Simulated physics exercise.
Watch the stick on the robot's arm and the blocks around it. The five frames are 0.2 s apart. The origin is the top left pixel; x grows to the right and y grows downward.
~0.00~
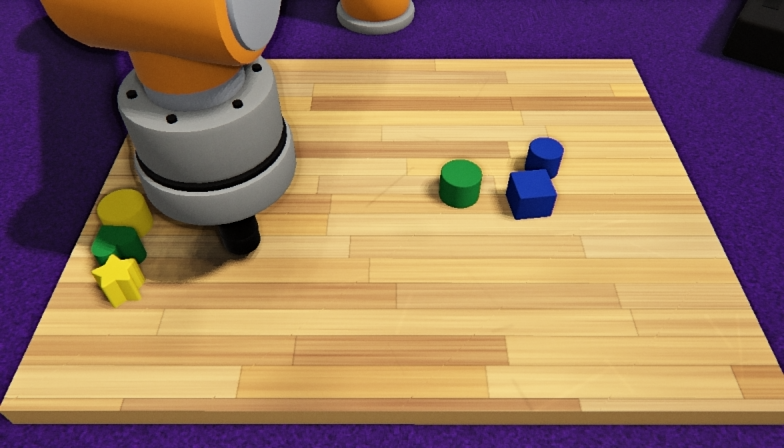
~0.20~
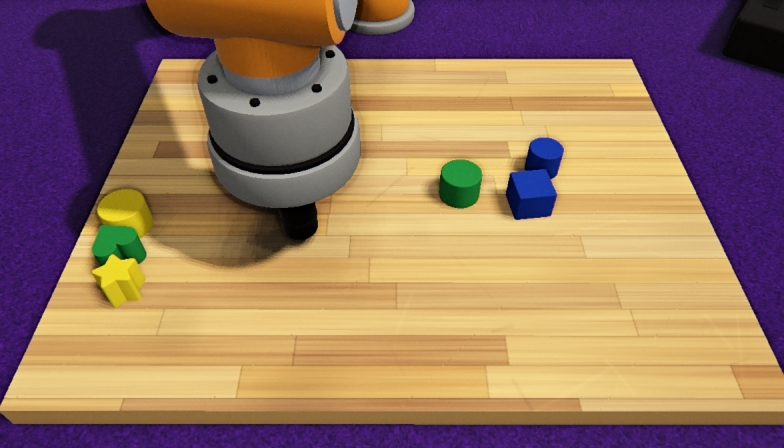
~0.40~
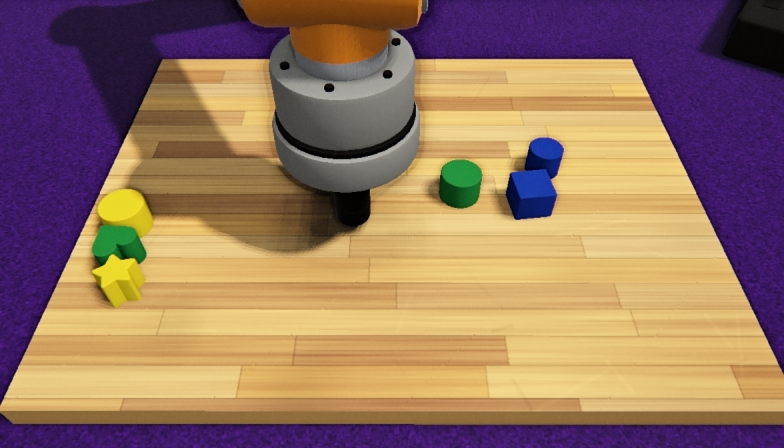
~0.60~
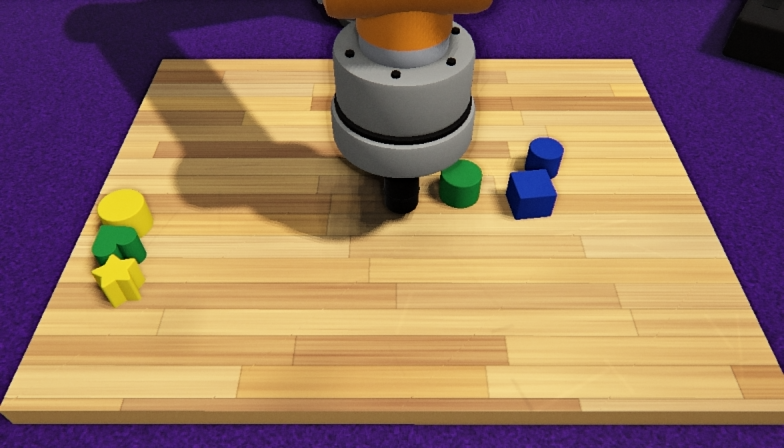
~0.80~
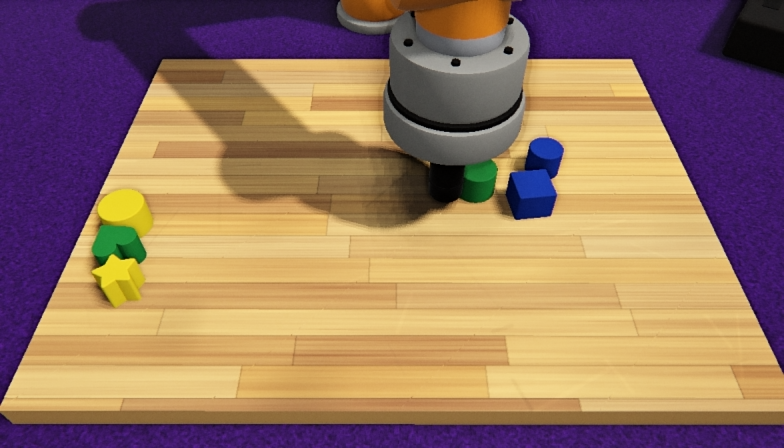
The robot arm swept its black stick rightward across the wooden board, away from the yellow and green blocks, then nudged the green cylinder slightly right toward two blue blocks, which stayed still.
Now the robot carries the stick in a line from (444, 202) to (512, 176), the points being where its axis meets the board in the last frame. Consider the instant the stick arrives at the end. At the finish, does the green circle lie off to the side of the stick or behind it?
In short: No.
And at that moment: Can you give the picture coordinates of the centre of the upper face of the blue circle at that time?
Top centre: (575, 139).
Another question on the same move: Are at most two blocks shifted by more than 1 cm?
Short answer: Yes.
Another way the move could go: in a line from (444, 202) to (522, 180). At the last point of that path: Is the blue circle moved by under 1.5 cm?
I believe not.
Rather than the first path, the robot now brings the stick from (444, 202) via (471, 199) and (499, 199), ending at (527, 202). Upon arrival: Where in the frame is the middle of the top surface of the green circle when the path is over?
Somewhere near (517, 153).
On the path given first. Halfway along, stick (480, 179); green circle (511, 153).
At the end, stick (514, 166); green circle (537, 137); blue square still; blue circle (575, 139).
